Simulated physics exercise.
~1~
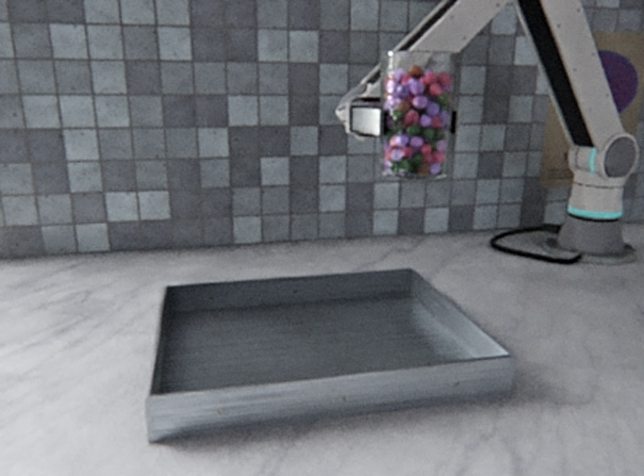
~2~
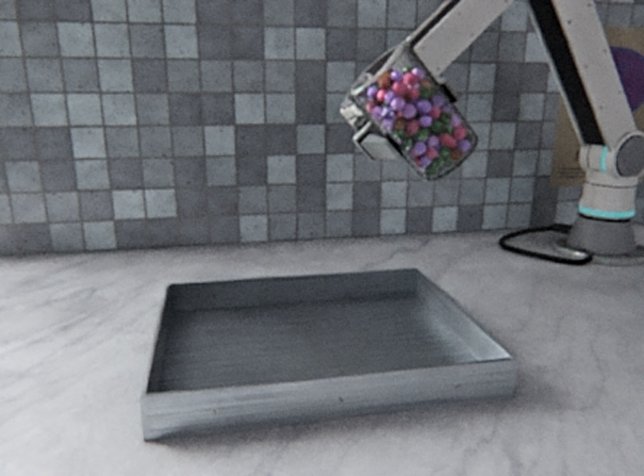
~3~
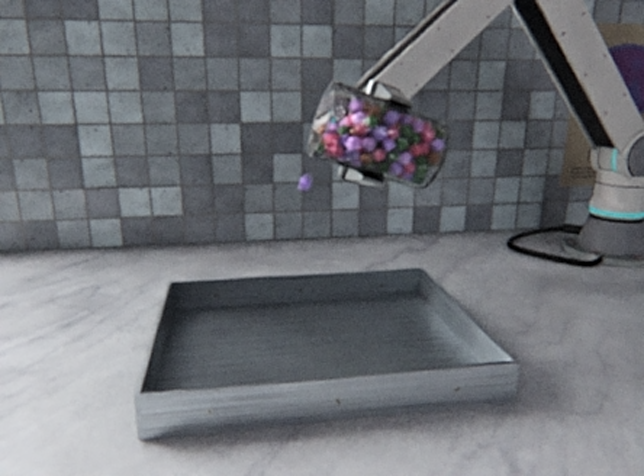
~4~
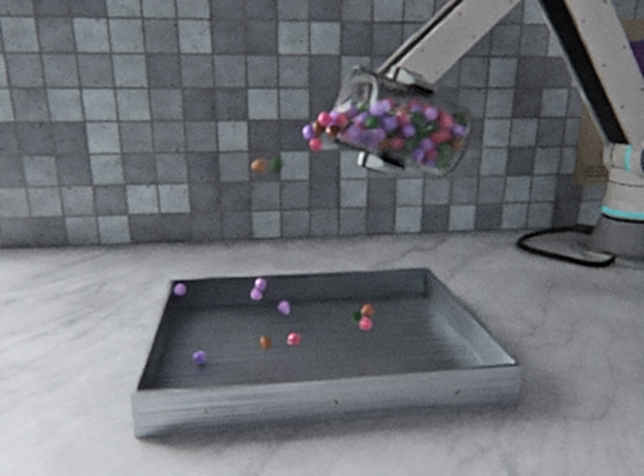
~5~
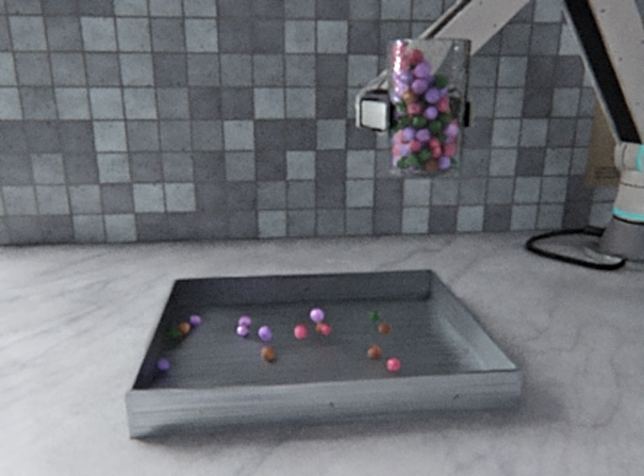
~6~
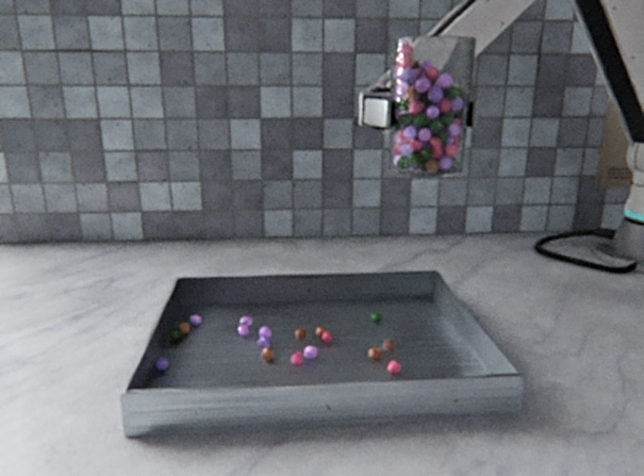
Robot arm tipping a clear beaker of colourful round sweets, spilling a few into a grey tray, then holding it upright, still mostly full.
